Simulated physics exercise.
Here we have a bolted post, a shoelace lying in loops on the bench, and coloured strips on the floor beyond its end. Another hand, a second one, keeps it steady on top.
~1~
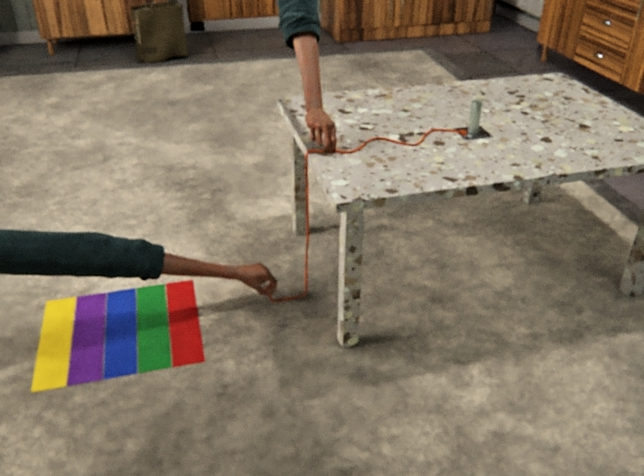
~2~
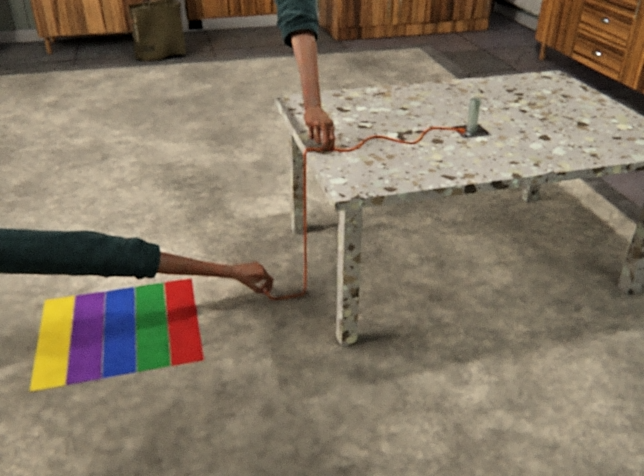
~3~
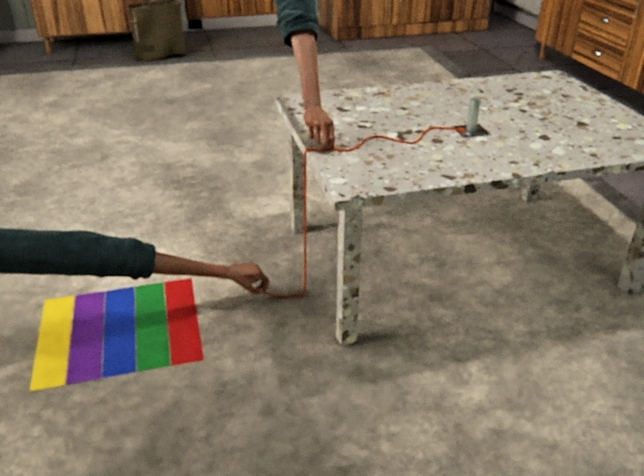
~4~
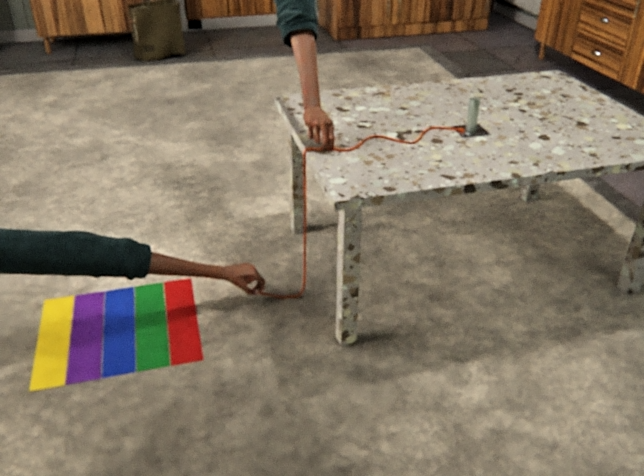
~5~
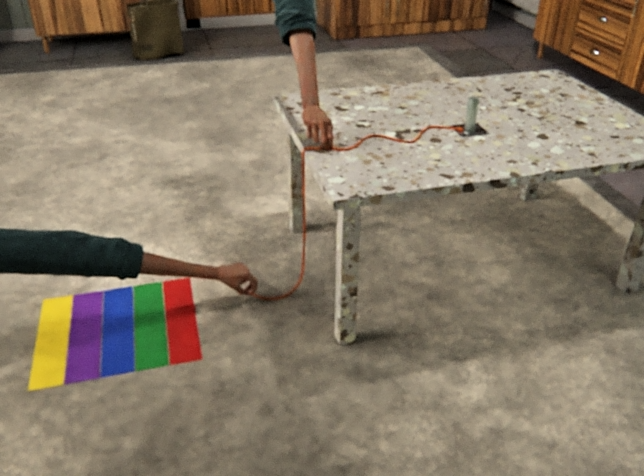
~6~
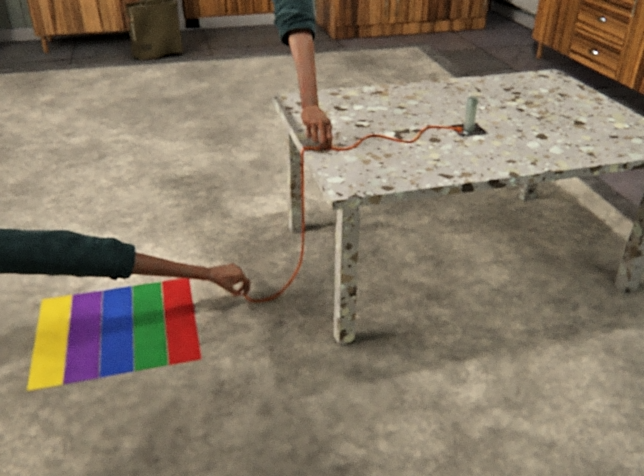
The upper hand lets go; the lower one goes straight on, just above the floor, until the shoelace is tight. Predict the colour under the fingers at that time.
The blue one.
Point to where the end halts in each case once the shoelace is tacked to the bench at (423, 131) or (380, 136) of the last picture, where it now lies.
About (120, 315) and (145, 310).
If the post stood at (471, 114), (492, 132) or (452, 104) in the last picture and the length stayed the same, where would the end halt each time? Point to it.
Respectively (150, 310), (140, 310) and (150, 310).
A little later, end near (178, 304); over red.
Next, end near (139, 310); over green.
When it is tight, end near (113, 314); over blue. It gets as far as the blue strip.
